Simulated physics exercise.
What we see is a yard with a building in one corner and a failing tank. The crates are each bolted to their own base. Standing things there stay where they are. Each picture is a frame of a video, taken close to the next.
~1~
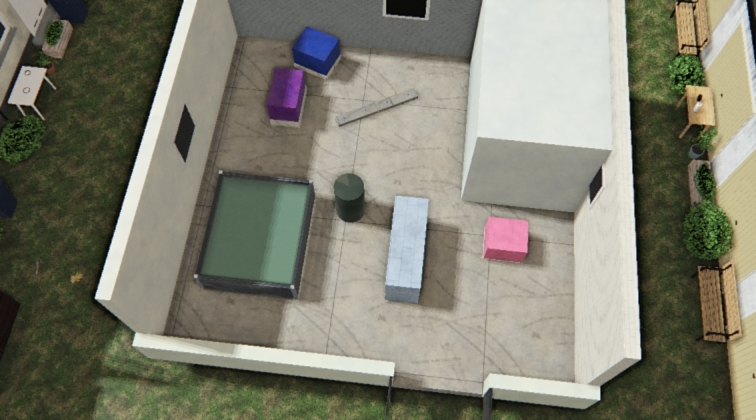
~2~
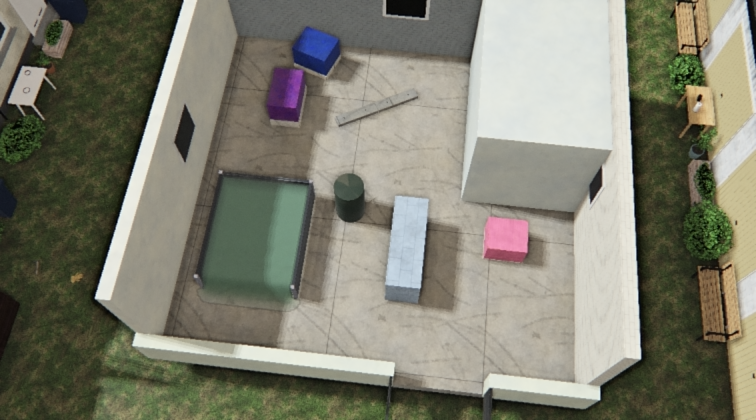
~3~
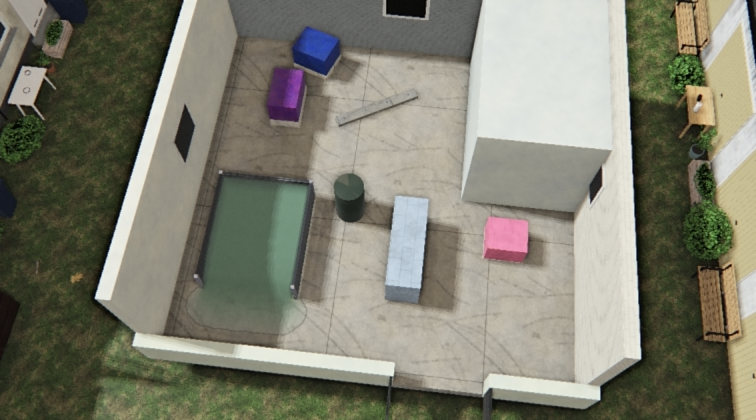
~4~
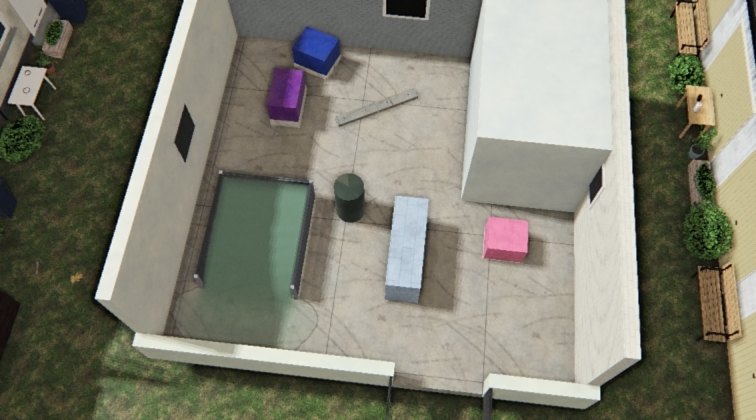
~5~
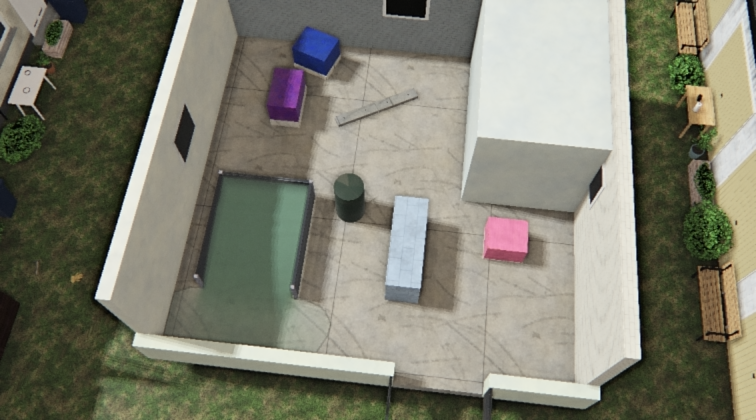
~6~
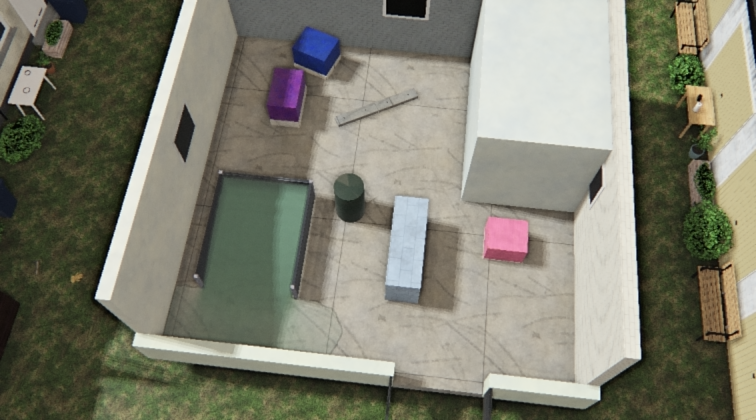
At the start, a glass-sided tank of green water stands whole at the left of a walled yard, near blocks and a dark barrel. Its near side then opens, and water pours out toward the low front wall, spreading in a thin, pale sheet over the floor while everything else stays still.
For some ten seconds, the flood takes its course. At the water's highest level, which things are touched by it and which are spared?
One by one: The purple crate remains clear of the water all along; the pink crate doesn't remain clear of the water all along; the blue crate doesn't remain clear of the water all along.
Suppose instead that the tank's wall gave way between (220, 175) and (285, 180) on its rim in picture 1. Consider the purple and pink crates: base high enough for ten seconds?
Purple crate gets drenched; pink crate gets drenched.
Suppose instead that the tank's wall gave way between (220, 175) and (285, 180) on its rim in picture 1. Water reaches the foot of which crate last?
The pink one comes last.
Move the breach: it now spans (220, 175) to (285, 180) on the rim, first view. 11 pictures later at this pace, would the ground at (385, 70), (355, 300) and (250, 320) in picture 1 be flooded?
Soaked / unwetted / unwetted.
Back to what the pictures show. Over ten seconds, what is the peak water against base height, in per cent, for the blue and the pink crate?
Around 130 in a hundred for the first and 260 in a hundred for the second.
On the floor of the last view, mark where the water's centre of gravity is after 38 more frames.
My reading is close to (333, 239).
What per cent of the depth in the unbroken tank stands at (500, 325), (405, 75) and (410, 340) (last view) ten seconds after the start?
Going in order, that's 10, 4 and 8 %.
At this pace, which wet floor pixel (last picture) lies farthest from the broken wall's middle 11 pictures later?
Front's tip: Near (481, 371).
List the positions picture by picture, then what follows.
The first frame shows the tank at (256, 229) is whole and still.
In the second frame, water pours out at (248, 288) and has run to (202, 293).
In the third frame, the front is at (190, 304), out from the gap at (249, 288).
In the fourth frame, water pours out at (249, 289) and has run to (182, 324).
In the fifth frame, water pours out at (249, 289) and has run to a hidden place.
In the sixth frame, the front is at a hidden place, out from the gap at (249, 289).
A moment on, water covers 10 % of the floor; the purple crate not reached, the pink crate not reached, the blue crate not reached.
Next, water covers 20 % of the floor; the purple crate not reached, the pink crate not reached, the blue crate not reached.
Then, water covers 45 % of the floor; the purple crate water round its plinth, the pink crate water round its plinth, the blue crate not reached.
Later, water covers 65 % of the floor; the purple crate water round its plinth, the pink crate water round its plinth, the blue crate water round its plinth.
In the end, water covers 90 % of the floor; the purple crate stayed above the water, the pink crate was topped, the blue crate was topped.
